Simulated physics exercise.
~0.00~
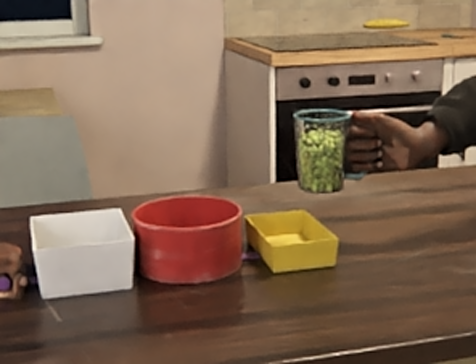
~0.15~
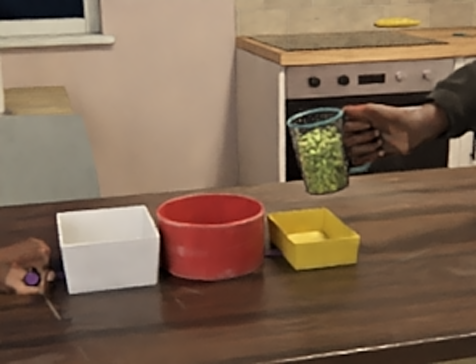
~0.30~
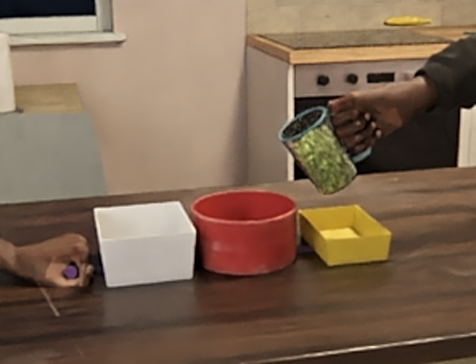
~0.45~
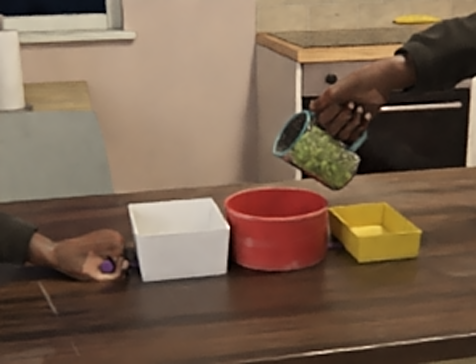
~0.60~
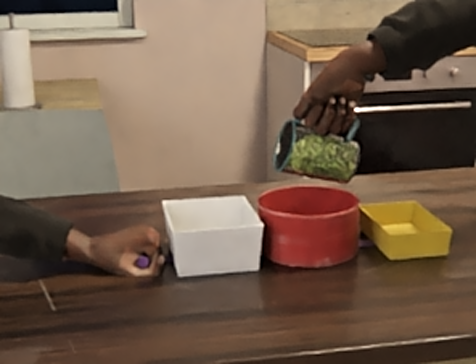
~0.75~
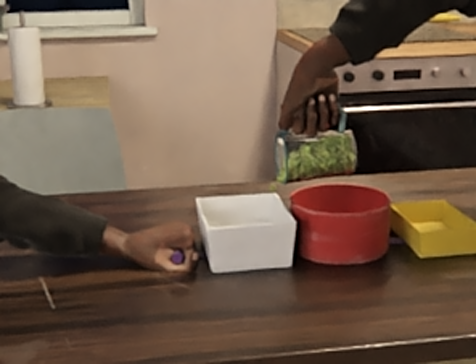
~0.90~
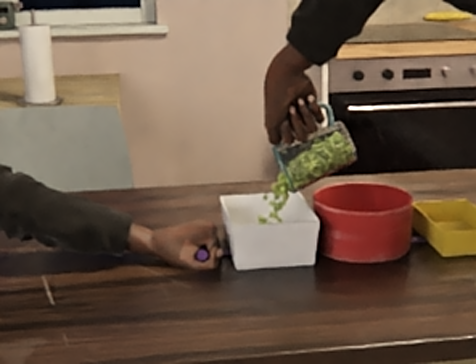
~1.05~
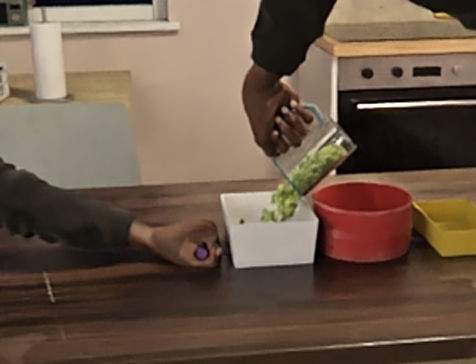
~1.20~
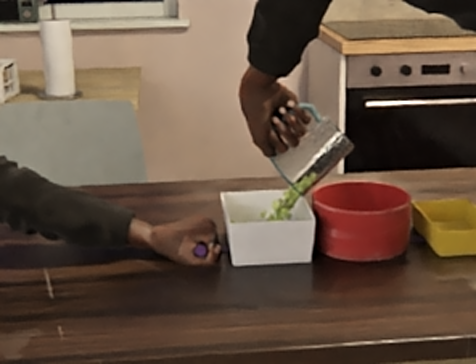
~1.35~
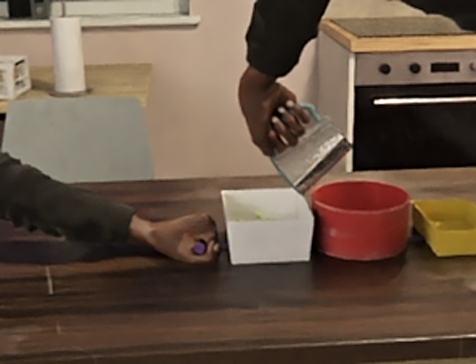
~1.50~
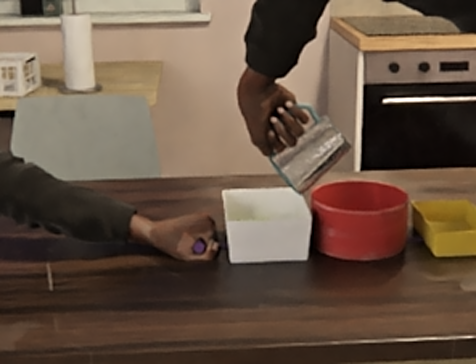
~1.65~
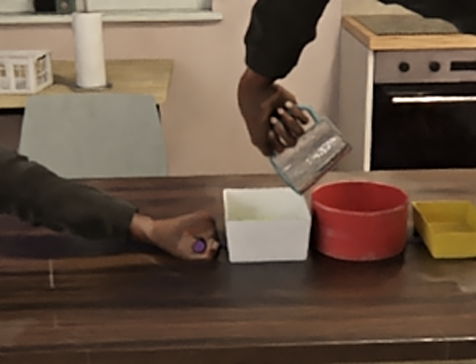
In a kitchen, a hand holds a clear cup of green peas above a dark wooden table, where a white tin, a red pot and a yellow tin stand in a row. Another hand at the left end moves along with the row as the three containers slide right. Meanwhile the cup tips over to the left, holding its peas until the white tin nears. The row stops, and the peas tumble into the white tin. The cup tilts further and empties, then stays tipped above the containers, with the red pot and yellow tin having received none.
